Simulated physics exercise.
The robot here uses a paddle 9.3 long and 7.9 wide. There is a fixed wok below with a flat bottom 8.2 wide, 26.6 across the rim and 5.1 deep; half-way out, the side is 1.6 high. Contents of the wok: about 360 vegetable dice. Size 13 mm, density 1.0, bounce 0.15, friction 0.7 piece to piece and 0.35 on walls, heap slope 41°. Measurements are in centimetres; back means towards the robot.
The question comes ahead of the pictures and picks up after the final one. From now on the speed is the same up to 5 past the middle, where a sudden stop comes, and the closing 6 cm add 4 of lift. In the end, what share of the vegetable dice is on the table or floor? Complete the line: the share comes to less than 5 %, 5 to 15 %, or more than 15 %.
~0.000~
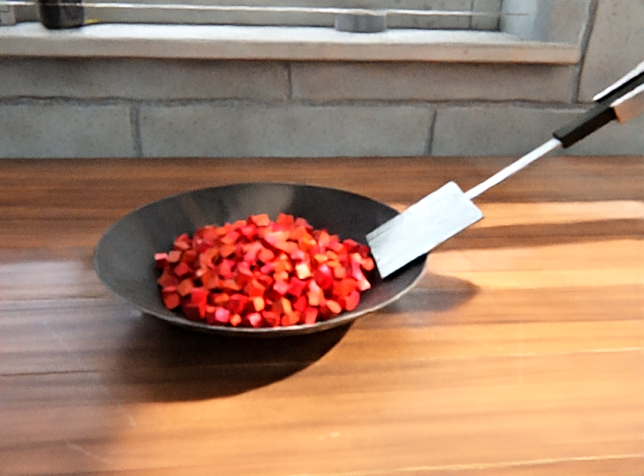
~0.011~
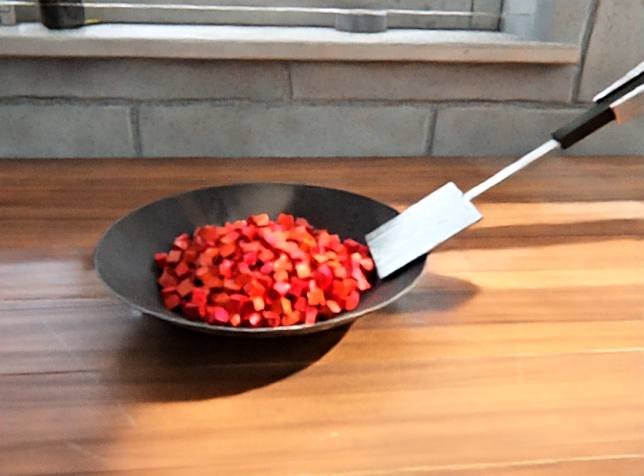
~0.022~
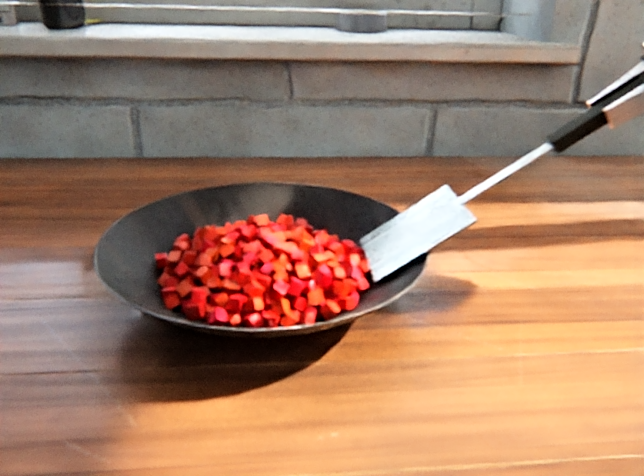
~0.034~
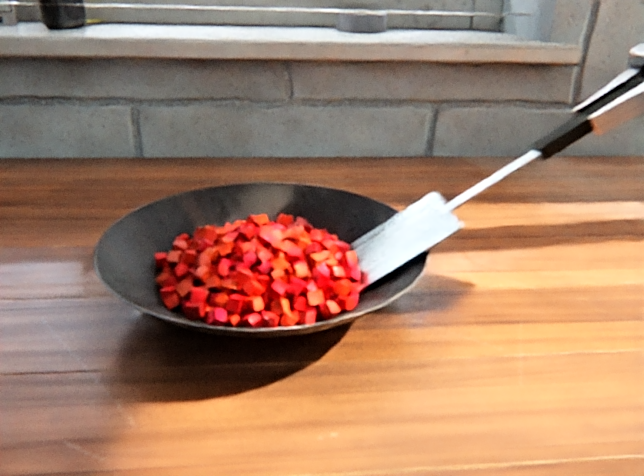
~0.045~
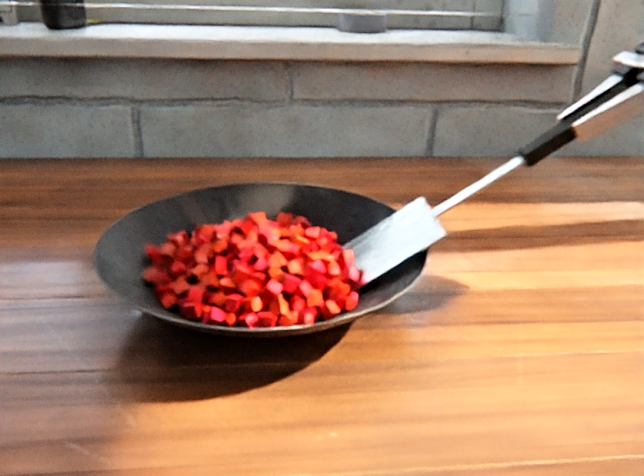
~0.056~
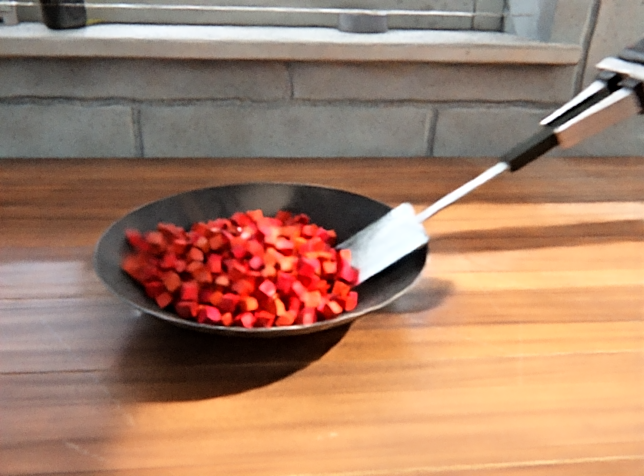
The share comes to more than 15 %.
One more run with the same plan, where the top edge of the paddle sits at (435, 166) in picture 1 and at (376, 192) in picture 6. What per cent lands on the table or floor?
30 per cent.
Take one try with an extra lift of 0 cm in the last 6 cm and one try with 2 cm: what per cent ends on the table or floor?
Some 30 and 30 per cent.
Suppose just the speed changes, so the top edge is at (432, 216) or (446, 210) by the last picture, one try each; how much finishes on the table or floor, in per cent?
About 15 and 10 per cent.
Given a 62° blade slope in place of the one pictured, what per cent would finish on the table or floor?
25 %.
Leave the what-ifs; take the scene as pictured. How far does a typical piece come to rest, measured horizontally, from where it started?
Somewhere about 7 centimetres, I'd say.
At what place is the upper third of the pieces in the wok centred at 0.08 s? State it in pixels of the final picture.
Estimated point: Close to (207, 245).
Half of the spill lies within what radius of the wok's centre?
Estimate: Near 30 cm.
After 0.08 s, sloping 35°, highest piece 8 above the table; 359 in the wok, 4 on the blade or in flight.
After 0.11 s, sloping 35°, highest piece 11 above the table; 344 in the wok, 19 on the blade or in flight.
After 0.32 s, sloping 35°, highest piece 11 above the table; 259 in the wok, 69 on the table or floor, 35 on the blade or in flight.
After 1.37 s, sloping 35°, highest piece 6 above the table; 259 in the wok, 104 on the table or floor.
In the end, 259 in the wok, 104 on the table or floor. That is 29 % on the table or floor.
